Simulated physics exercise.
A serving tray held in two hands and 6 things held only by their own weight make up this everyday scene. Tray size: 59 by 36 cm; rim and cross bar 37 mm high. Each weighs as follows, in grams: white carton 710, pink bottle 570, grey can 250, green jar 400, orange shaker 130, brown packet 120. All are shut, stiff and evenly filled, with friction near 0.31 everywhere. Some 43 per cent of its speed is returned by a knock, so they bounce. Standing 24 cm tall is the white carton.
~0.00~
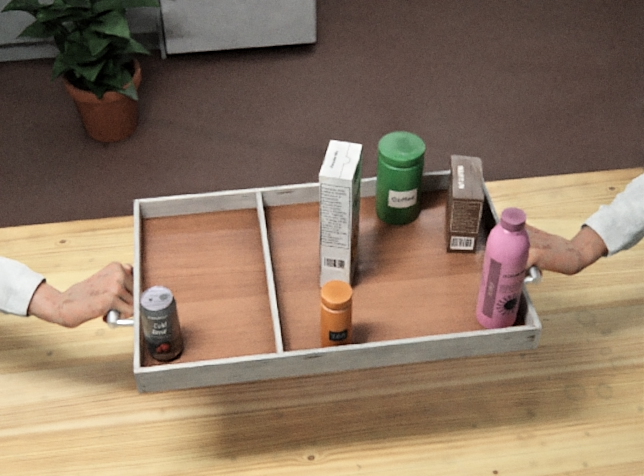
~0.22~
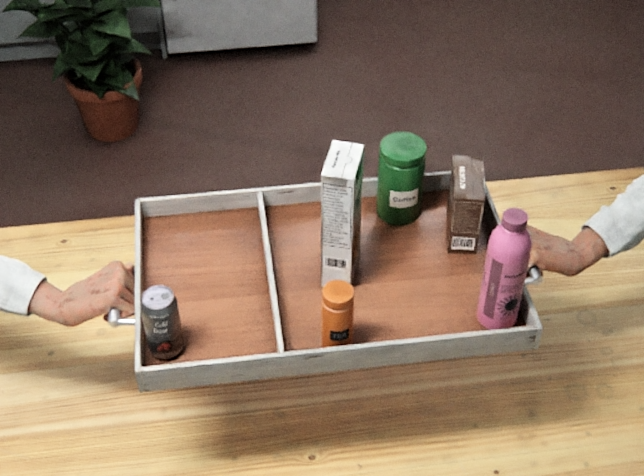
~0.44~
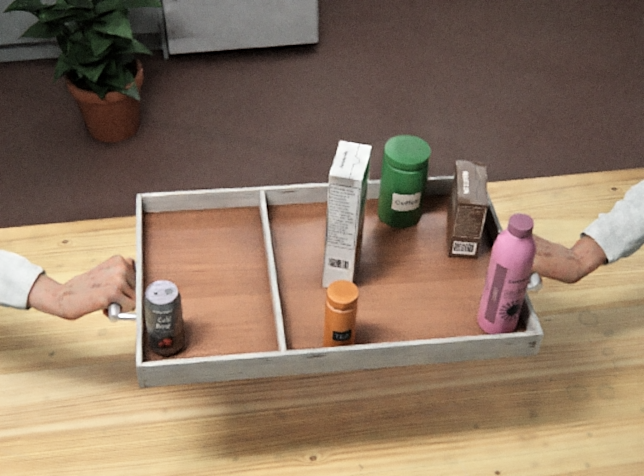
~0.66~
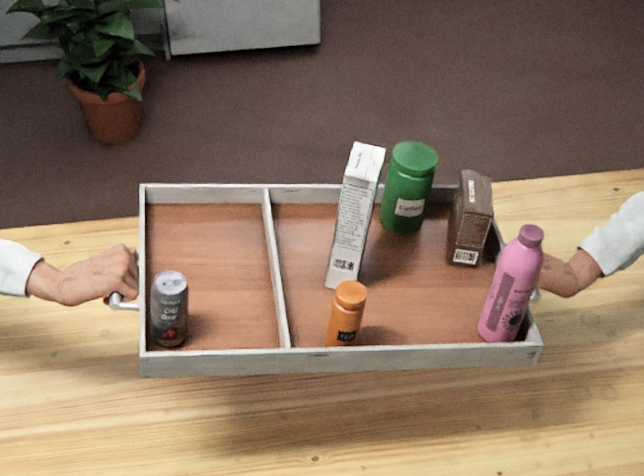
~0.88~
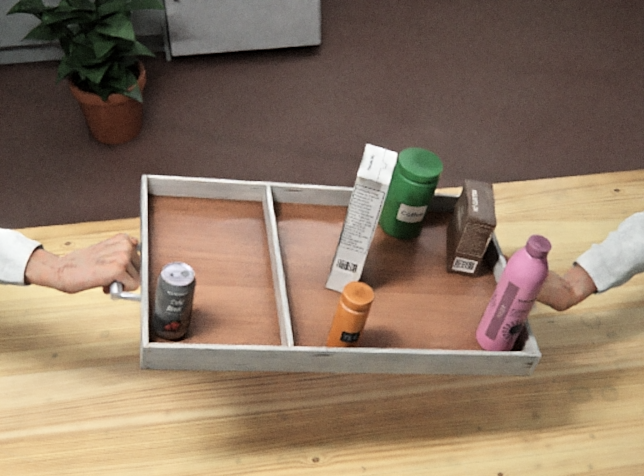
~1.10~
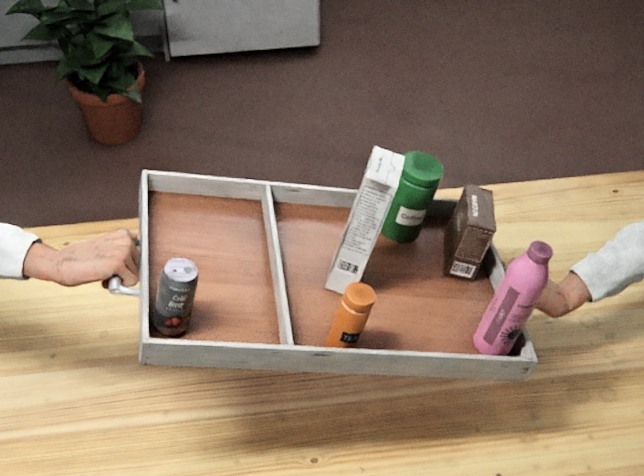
At the start, two hands hold a divided wooden tray nearly level above a table, carrying a white carton, green jar, brown packet, pink bottle, orange shaker and grey can. The hands then gradually tilt the tray, lowering its right side, and the items lean rightward with it, staying in place.
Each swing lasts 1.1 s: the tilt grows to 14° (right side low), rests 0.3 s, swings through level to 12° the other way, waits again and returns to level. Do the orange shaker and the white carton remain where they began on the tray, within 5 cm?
The orange shaker does; the white carton does not.
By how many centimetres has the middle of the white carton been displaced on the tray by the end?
I'd say about 15 cm between start and finish.
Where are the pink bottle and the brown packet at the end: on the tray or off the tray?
Result: Pink bottle goes out of bounds, brown packet remains in bounds.
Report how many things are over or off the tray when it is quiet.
Count: 2.
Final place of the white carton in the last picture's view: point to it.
Around pixel (414, 282).
By 1.70 s, tray at 12°, right edge down; pink bottle now off the tray; white carton on its side near (429, 268).
By 2.00 s, tray at 3°, right edge down; white carton on its side near (426, 260).
By 3.00 s, tray at 12°, left edge down; white carton on its side near (410, 271).
When it is over (4.5 s), off the tray, pink bottle; lying over on the tray, white carton; the other 4 within 5 cm of the start. End places, in pixels of the last picture, orange shaker near (340, 322), white carton near (413, 282).
